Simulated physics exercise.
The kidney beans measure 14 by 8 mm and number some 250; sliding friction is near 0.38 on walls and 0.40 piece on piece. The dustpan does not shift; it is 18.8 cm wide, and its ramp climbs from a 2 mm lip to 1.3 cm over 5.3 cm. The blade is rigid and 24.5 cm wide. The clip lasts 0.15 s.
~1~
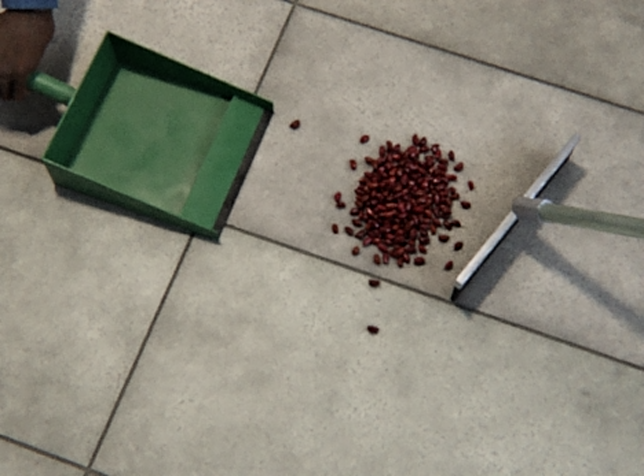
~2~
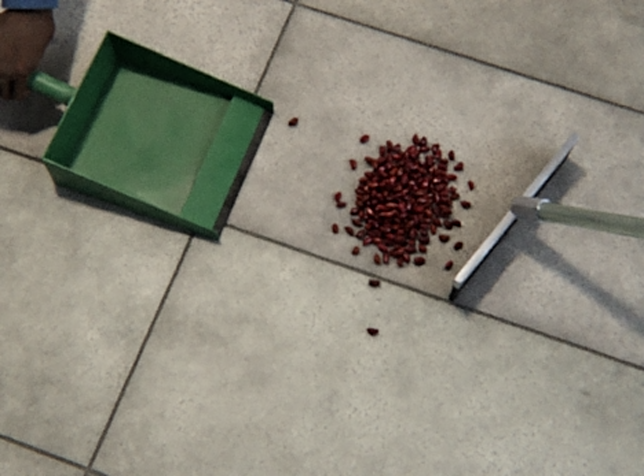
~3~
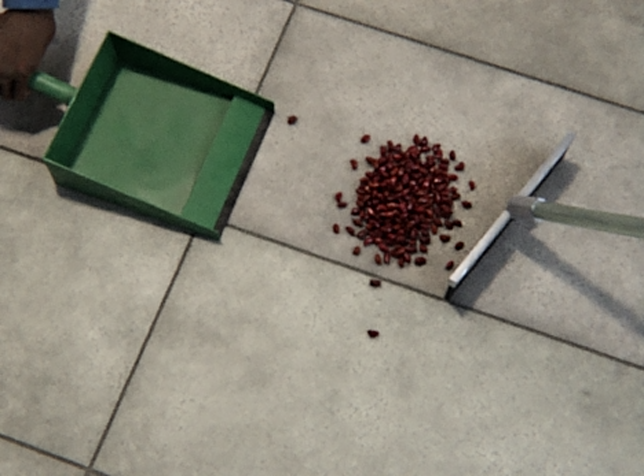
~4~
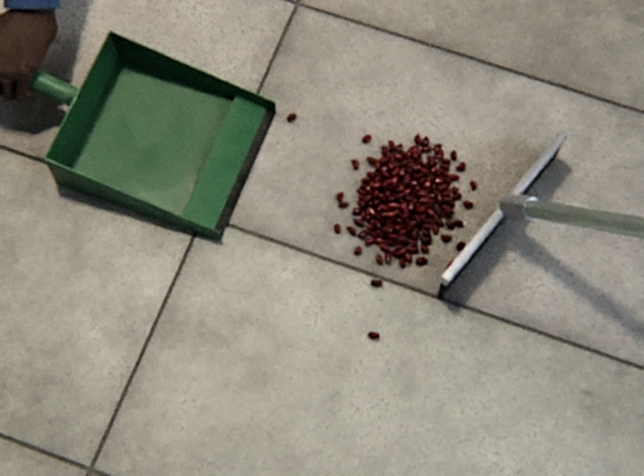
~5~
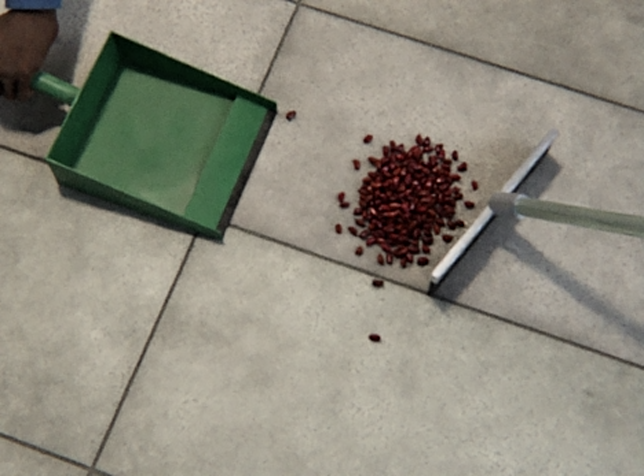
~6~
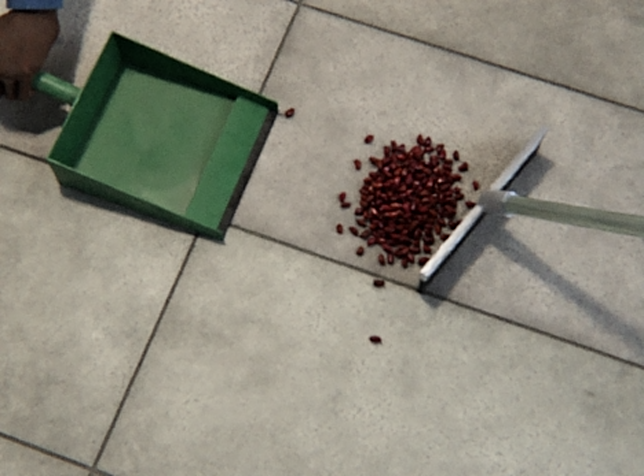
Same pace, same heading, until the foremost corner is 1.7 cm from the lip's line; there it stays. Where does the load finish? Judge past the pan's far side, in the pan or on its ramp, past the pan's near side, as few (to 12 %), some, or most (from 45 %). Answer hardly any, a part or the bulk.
Past the pan's far side: A part; in the pan or on its ramp: Hardly any; past the pan's near side: Hardly any.
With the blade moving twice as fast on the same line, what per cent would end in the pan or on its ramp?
It would be near 20 per cent.
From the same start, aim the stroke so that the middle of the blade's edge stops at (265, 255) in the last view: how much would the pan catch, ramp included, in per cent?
Some 0 per cent.
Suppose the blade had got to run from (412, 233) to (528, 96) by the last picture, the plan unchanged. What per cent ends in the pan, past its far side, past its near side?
Pan 10, far 60, near 5.
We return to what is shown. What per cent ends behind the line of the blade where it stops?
About 5 per cent.
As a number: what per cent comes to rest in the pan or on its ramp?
Some 5 per cent.
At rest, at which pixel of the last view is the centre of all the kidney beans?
Near (291, 148).
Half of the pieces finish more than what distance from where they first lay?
Roughly 16 cm.
Then, 0.24 s after the last picture, middle of the blade 17 cm from the lip; 0 % over the lip, far side 20 %, near side 0 %.
Then, 0.40 s after the last picture, middle of the blade 9 cm from the lip; 0 % over the lip, far side 25 %, near side 0 %.
Then, 0.68 s after the last picture, middle of the blade 6 cm from the lip; 5 % over the lip, far side 30 %, near side 0 %.
In the end, far side 30 %, pan 5 %, near side 0 %, in front of the lip or behind the blade 60 %.
